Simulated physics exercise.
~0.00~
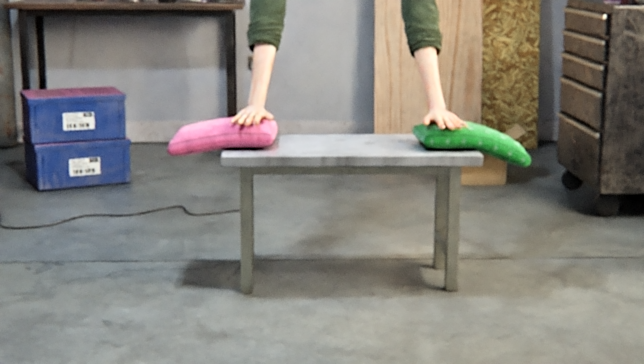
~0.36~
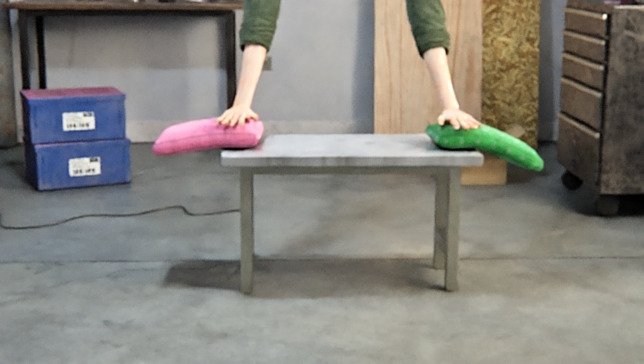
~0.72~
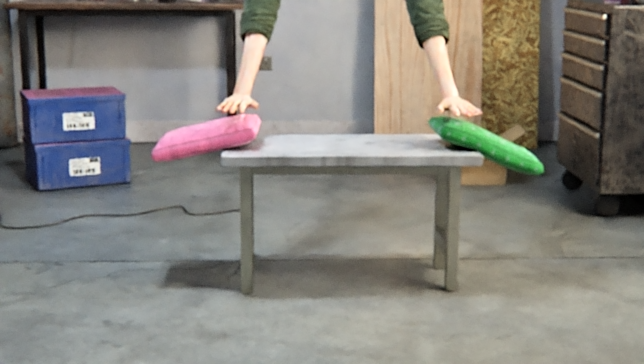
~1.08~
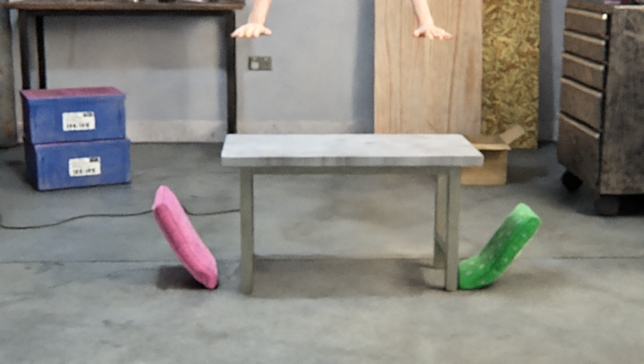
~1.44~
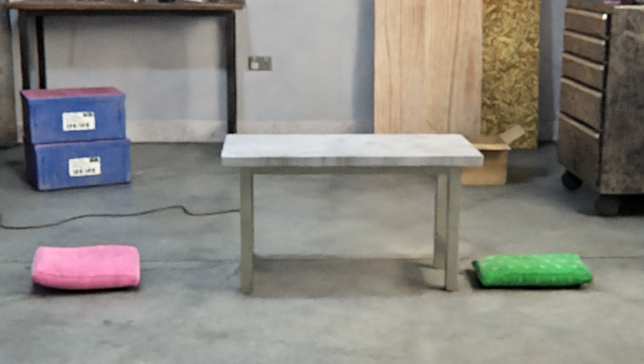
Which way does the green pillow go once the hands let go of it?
The green pillow goes down, dropping off the right end of the bench to the floor.
